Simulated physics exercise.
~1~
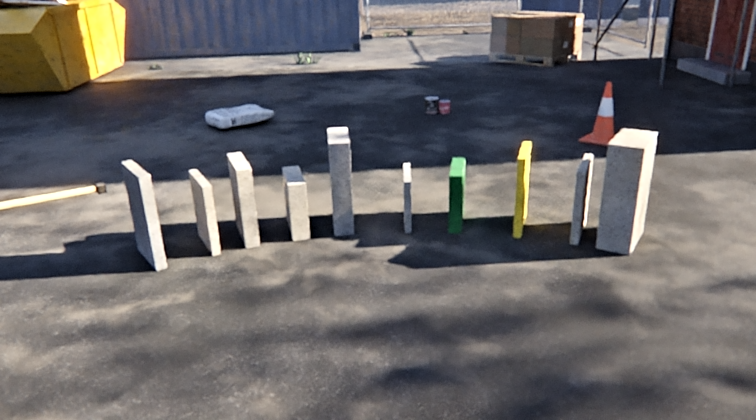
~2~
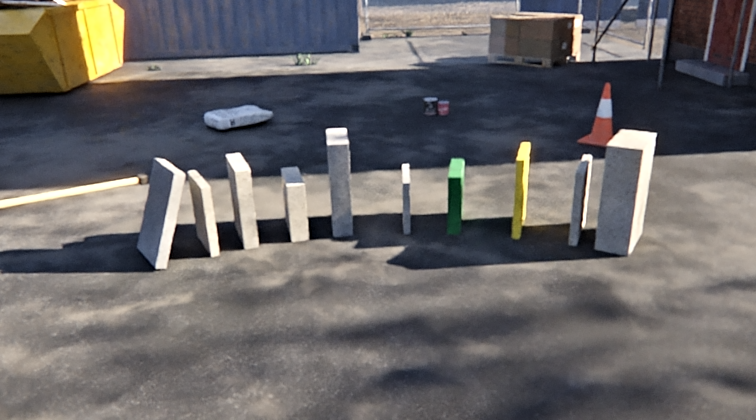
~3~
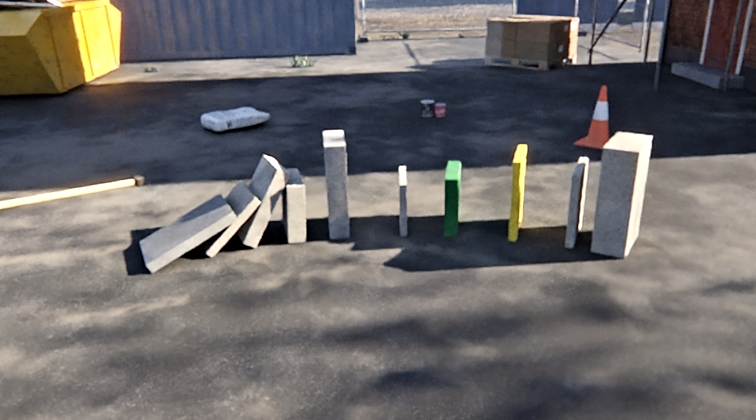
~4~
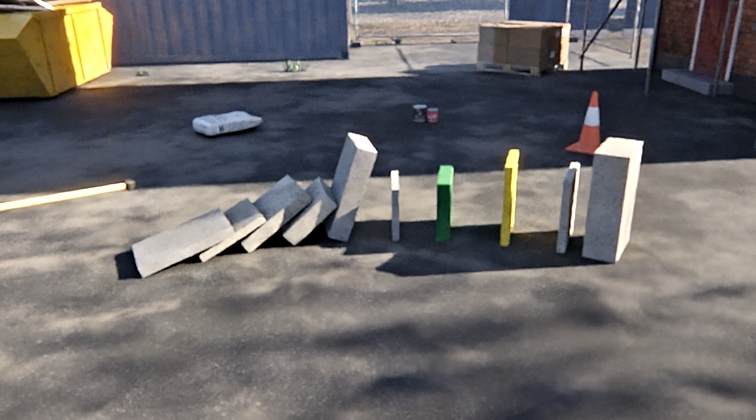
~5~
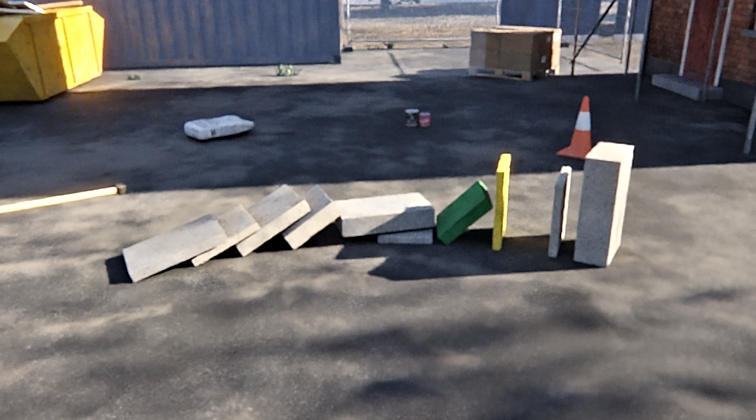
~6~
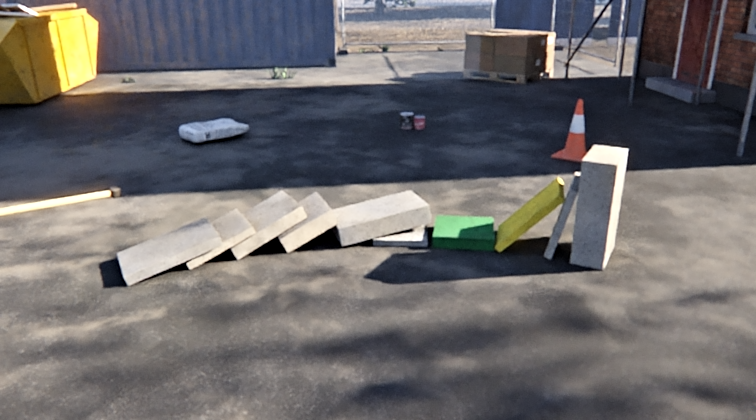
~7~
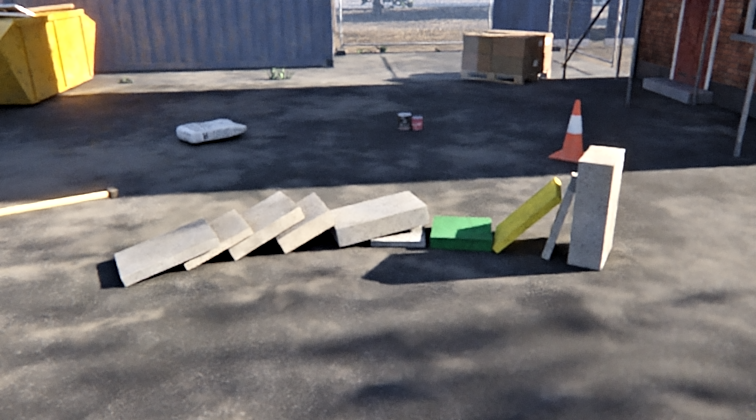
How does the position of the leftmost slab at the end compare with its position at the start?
At the start the leftmost slab stands upright, and by the end it has toppled to the right and lies on its side.
In the video, a curved row of upright paving slabs on asphalt topples from left to right after the leftmost one tips over, the green slab falling flat and the yellow one ending up leaning, while the tall slab at the far right stays standing.
